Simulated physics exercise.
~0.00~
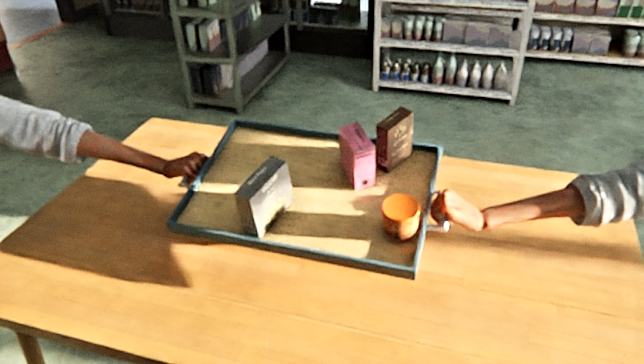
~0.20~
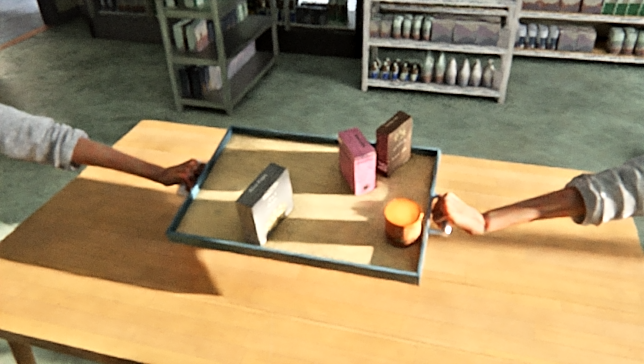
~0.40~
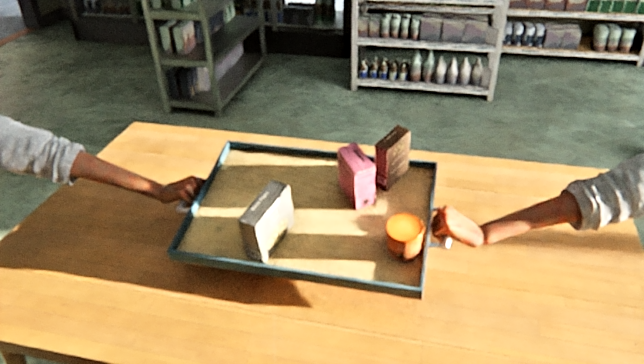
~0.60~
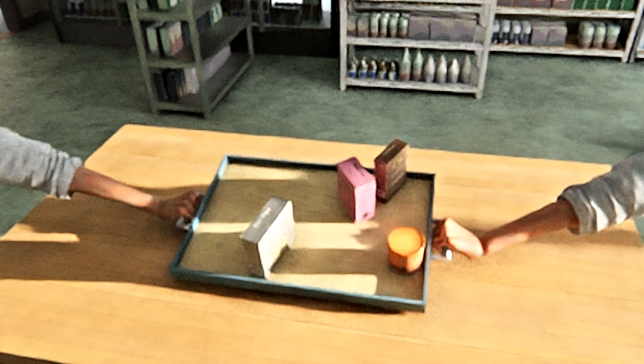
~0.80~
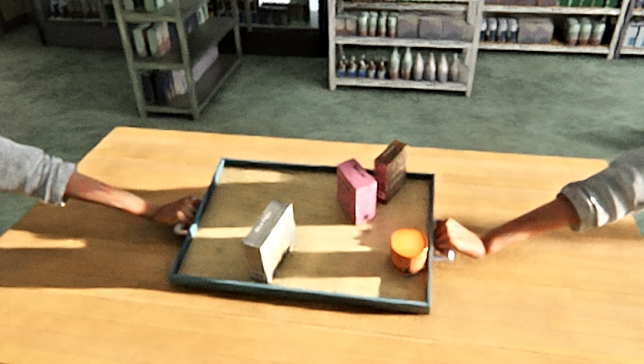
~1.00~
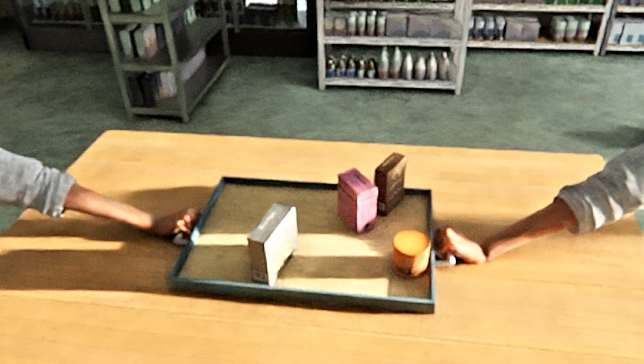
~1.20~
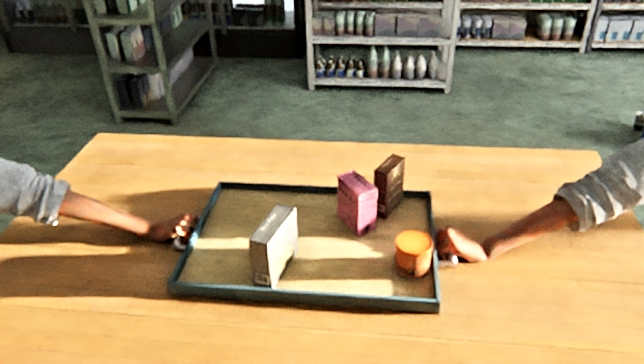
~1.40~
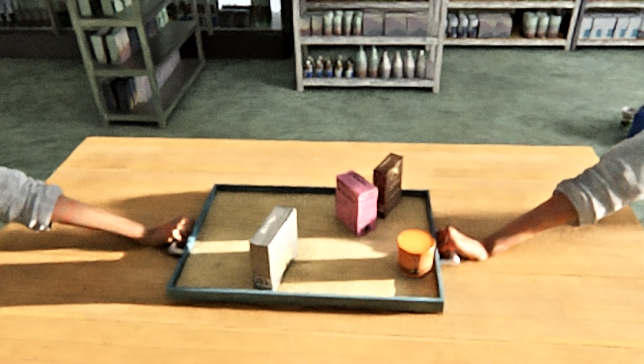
On a wooden table, two hands lowering a tilted tray of three packets and an orange tin until flat, all still standing.
